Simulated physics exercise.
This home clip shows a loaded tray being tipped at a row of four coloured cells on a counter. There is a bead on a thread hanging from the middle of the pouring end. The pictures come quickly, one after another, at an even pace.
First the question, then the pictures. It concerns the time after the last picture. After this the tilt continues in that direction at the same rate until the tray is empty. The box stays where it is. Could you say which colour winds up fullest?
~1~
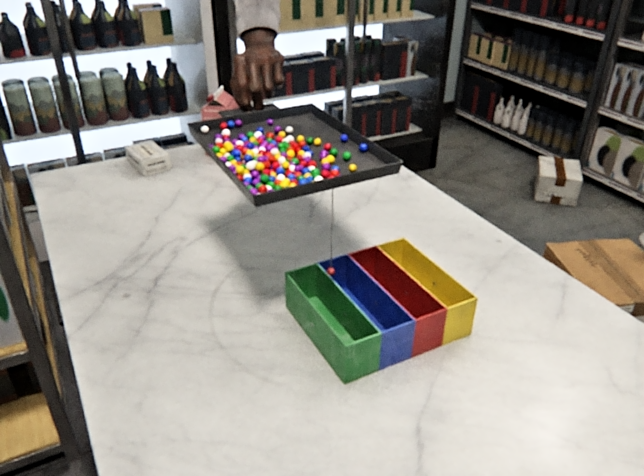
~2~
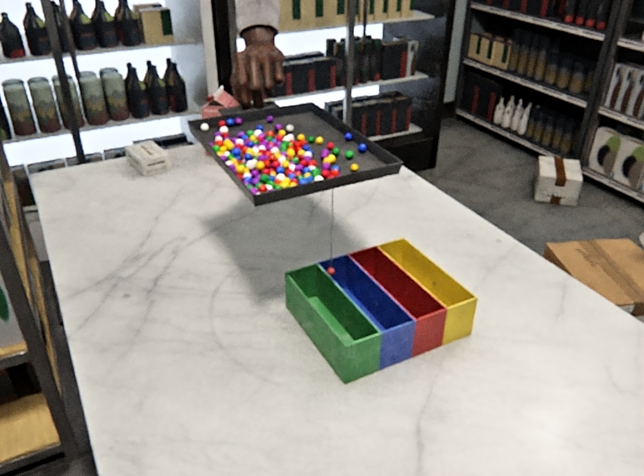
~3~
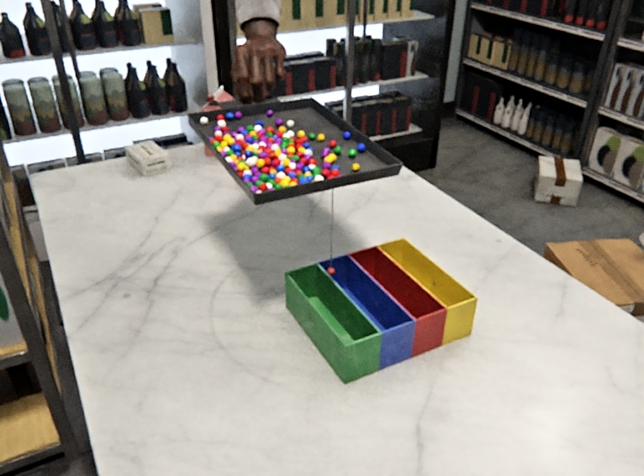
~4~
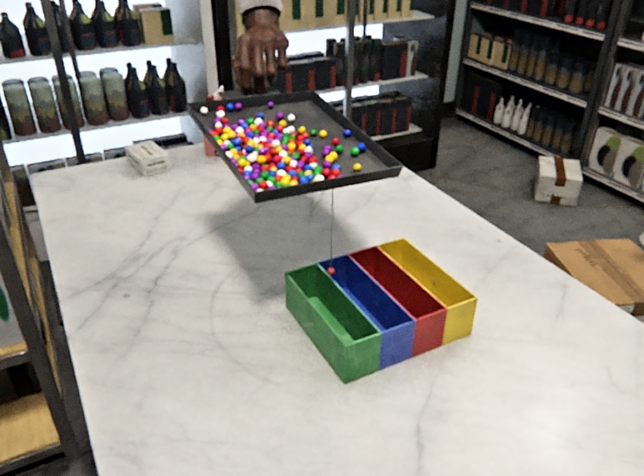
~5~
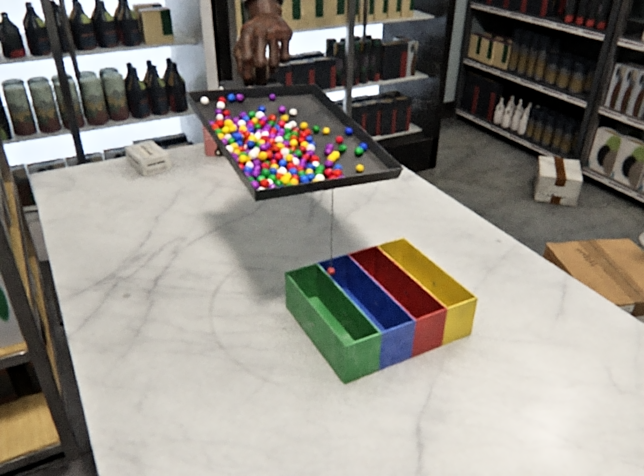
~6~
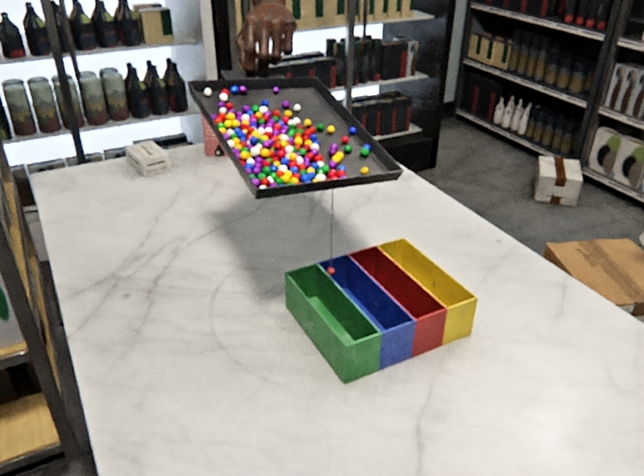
The red cell winds up fullest.
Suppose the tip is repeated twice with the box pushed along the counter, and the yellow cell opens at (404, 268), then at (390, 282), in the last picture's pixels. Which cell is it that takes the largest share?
So it's yellow for the first shift and the cell in yellow for the second.
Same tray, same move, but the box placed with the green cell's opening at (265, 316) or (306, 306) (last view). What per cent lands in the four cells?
Try 1: Some 30 %; try 2: Some 80 %.
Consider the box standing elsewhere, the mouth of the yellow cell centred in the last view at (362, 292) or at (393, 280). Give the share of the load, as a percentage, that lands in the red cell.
Around 0 and around 20 per cent, in that order.
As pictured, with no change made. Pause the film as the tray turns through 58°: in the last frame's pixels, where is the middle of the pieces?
Look close to (348, 158) in the last picture.
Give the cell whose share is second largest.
Runner-up - the yellow one.
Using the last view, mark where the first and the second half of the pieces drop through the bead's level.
(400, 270) for the early half, (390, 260) for the late half.
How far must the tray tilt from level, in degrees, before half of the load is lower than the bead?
I'd say close to 85 degrees.
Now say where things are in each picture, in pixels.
In the first frame, corners of the pouring end (255, 194) and (400, 161), level; middle of the load (271, 162), round plastic beads; bead on its thread (331, 272); green cell (363, 355); blue cell (397, 342); red cell (429, 330); yellow cell (460, 318).
In the second frame, corners of the pouring end (255, 193) and (400, 162), level; middle of the load (271, 161).
In the third frame, corners of the pouring end (255, 192) and (400, 163), tipped barely, lowest at the right corner; middle of the load (271, 159), just a few on the move.
In the fourth frame, corners of the pouring end (256, 191) and (400, 165), tipped a little, lowest at the right corner; middle of the load (271, 155), about a tenth on the move.
In the fifth frame, corners of the pouring end (257, 189) and (401, 167), tipped a little, lowest at the right corner; middle of the load (273, 151), about a tenth on the move.
In the sixth frame, corners of the pouring end (258, 187) and (401, 169), tipped a little, lowest at the right corner; middle of the load (276, 148), roughly half on the move; green cell (363, 355); blue cell (397, 342); red cell (429, 330); yellow cell (460, 318).
Just after the last frame, tray tipped steeply; the larger part on the tray; just a few in the red cell; just a few in the blue cell; just a few in the yellow cell; about a tenth falling or outside the box.
A moment on, tray tipped right over; about a tenth on the tray; roughly a third in the red cell; roughly a quarter in the yellow cell; roughly a quarter in the blue cell; just a few in the green cell; about a tenth falling or outside the box.
Further on, tray tipped past a quarter turn; roughly half in the red cell; roughly a quarter in the yellow cell; roughly a quarter in the blue cell; just a few in the green cell; just a few falling or outside the box.
When it is over, tray tipped past a quarter turn; roughly half in the red cell; roughly a quarter in the yellow cell; roughly a quarter in the blue cell; just a few in the green cell; just a few outside the box.
